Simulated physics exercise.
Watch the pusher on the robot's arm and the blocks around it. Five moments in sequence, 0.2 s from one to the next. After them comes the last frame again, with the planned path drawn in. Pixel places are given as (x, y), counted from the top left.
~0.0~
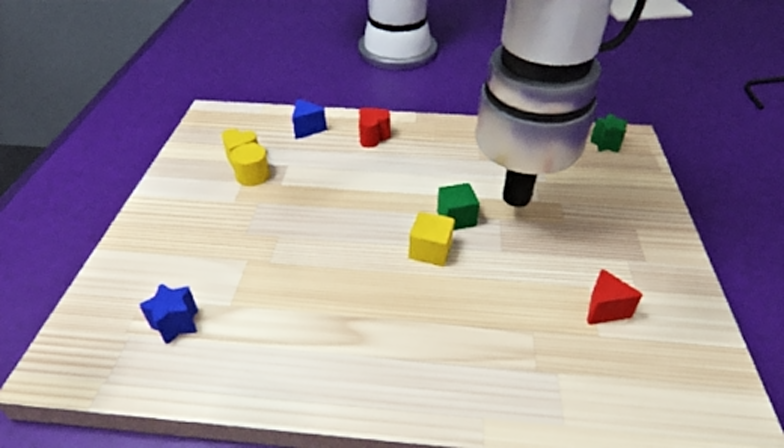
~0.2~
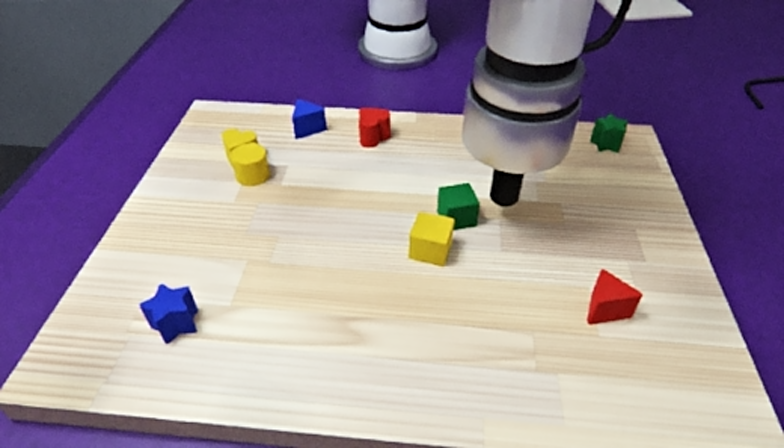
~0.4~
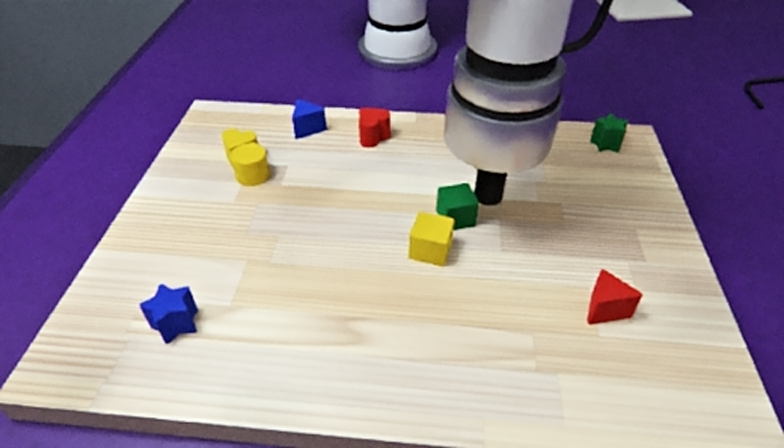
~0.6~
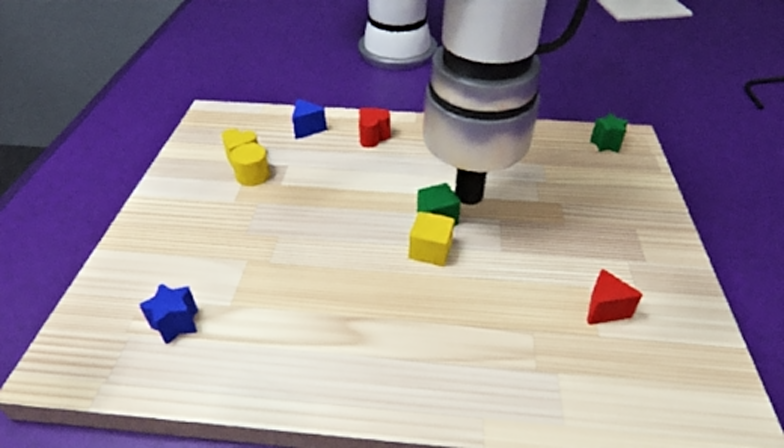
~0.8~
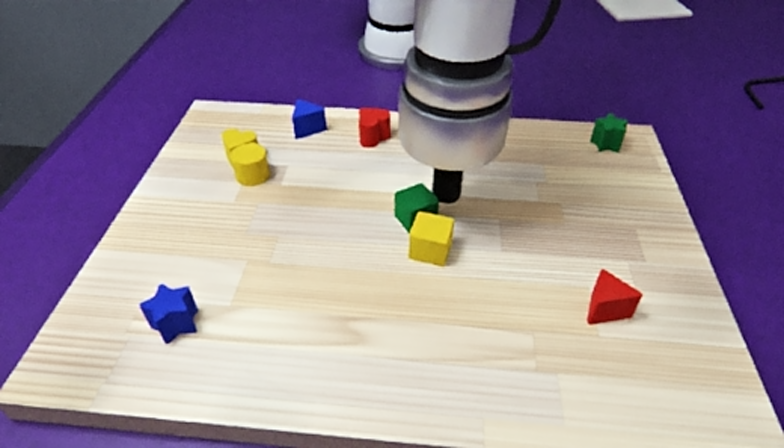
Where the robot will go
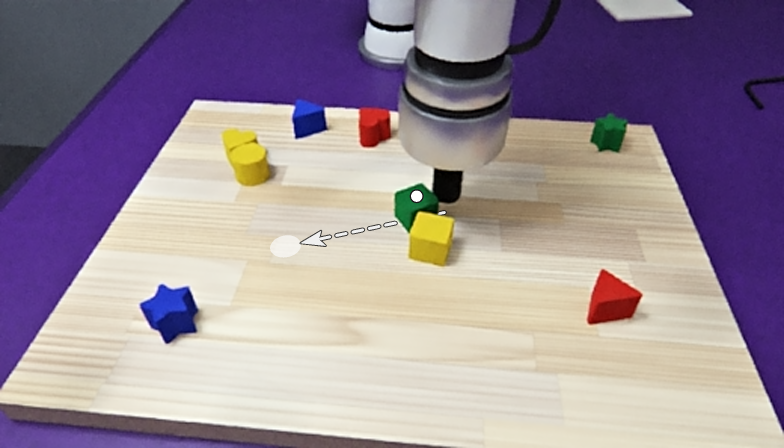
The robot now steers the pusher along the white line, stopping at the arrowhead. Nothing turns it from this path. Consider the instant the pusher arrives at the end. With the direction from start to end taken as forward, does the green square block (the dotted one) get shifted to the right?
Final answer: Yes.
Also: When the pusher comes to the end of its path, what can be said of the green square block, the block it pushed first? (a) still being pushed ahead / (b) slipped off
Letter a.
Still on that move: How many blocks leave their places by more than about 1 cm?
One block shifts.
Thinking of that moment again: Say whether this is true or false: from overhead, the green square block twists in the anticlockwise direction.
False - the claim does not hold.
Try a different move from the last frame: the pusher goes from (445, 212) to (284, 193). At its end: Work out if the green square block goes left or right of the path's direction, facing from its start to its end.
That block drifts left.
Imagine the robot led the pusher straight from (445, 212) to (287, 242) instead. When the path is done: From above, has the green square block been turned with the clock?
Yes
Path on the board, from (445, 212) to (286, 246); the dot is on the green square block.
The first path, step by step. One third of the way, pusher (393, 207); green square block (361, 204), turned 15° clockwise.
Two thirds of the way, pusher (339, 218); green square block (305, 211), turned 35° clockwise.
At the end, pusher (282, 229); green square block (249, 216), turned 65° clockwise; yellow square block in place.
